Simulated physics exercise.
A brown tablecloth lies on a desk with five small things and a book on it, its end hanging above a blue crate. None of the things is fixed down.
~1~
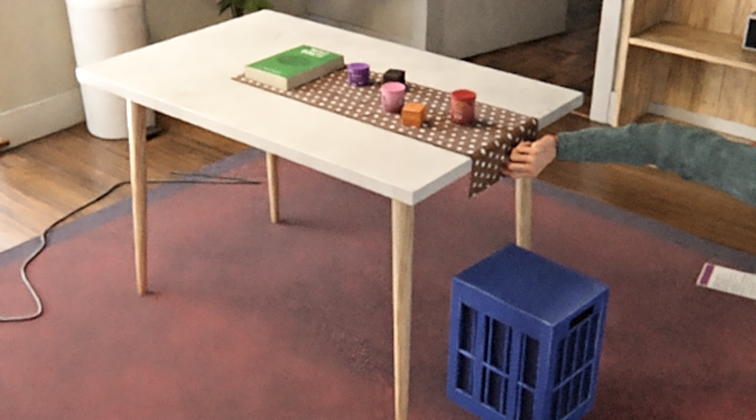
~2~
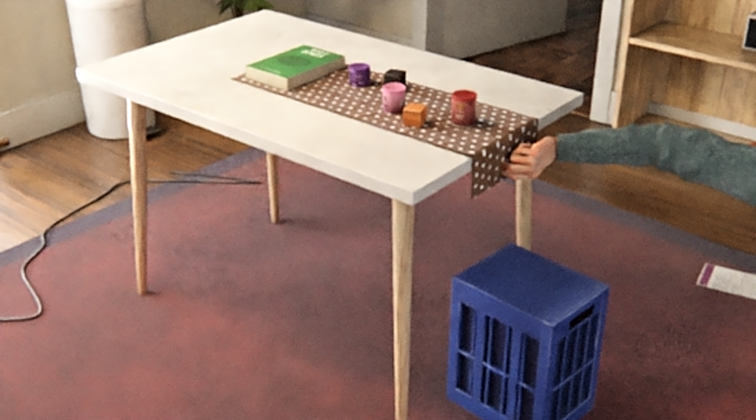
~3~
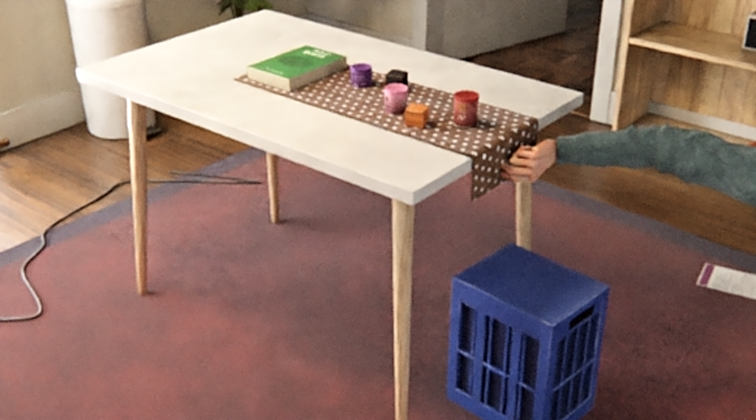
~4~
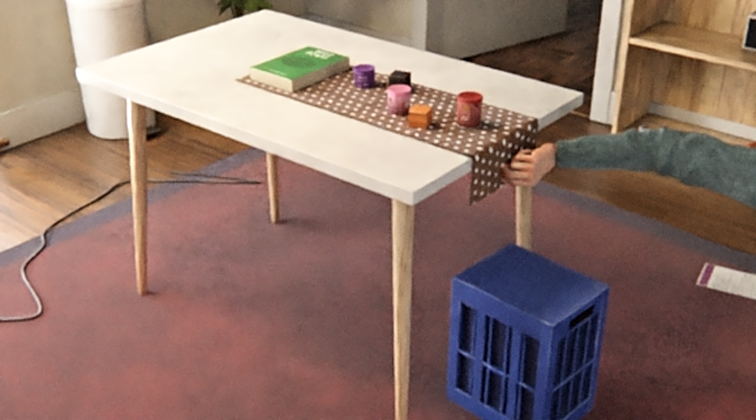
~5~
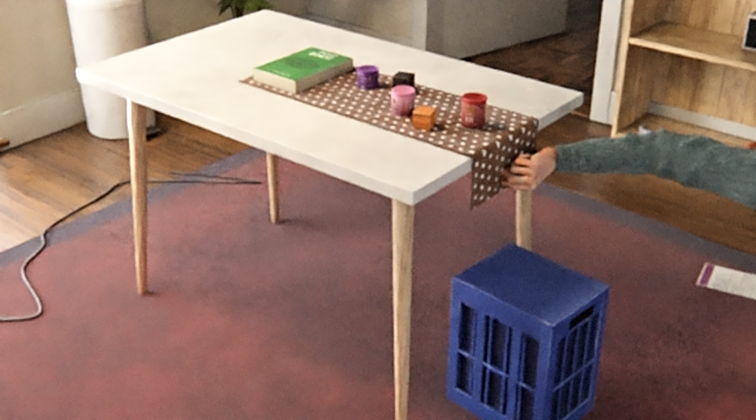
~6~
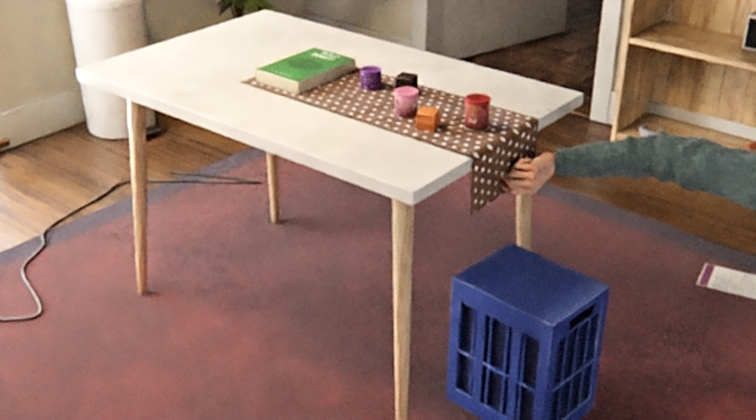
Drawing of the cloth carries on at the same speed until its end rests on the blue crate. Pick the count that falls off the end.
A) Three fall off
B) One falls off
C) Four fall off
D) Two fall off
D.
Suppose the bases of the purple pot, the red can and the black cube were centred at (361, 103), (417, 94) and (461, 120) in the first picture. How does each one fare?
The purple pot will stay where it is, the red can will stay where it is, and the black cube will end up down.
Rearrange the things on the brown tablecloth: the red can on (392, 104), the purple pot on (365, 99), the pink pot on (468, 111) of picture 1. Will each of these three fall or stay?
Outcome: Red can keeps its perch; purple pot keeps its perch; pink pot is gone.
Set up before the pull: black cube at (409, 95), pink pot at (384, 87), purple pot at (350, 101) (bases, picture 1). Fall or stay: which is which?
The black cube will stay where it is, the pink pot will stay where it is, the purple pot will stay where it is.
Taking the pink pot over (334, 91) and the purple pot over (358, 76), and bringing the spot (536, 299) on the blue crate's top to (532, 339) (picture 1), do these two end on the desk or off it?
Final state: The pink pot is still in place, the purple pot is still in place.
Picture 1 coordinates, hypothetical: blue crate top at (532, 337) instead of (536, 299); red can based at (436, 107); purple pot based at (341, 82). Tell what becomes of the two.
The red can is lost, the purple pot stays put.
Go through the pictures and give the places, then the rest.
In the first picture, hem (469, 198); red can (464, 94); orange cube (414, 107); pink pot (393, 87); black cube (394, 72); purple pot (359, 65); top of the crate (536, 299).
In the second picture, hem (470, 200); red can (465, 94).
In the third picture, hem (470, 202); orange cube (417, 108).
In the fourth picture, hem (469, 206); pink pot (400, 89); top of the crate (536, 299).
In the fifth picture, hem (470, 211); black cube (404, 74).
In the sixth picture, hem (471, 215); red can (478, 98); orange cube (428, 111); pink pot (407, 91); black cube (407, 75); purple pot (371, 69).
A little later, hem near (502, 233); red can gone.
Next, hem on the crate; red can and orange cube gone.
When it is over, hem on the crate; red can and orange cube gone. It carries off two.
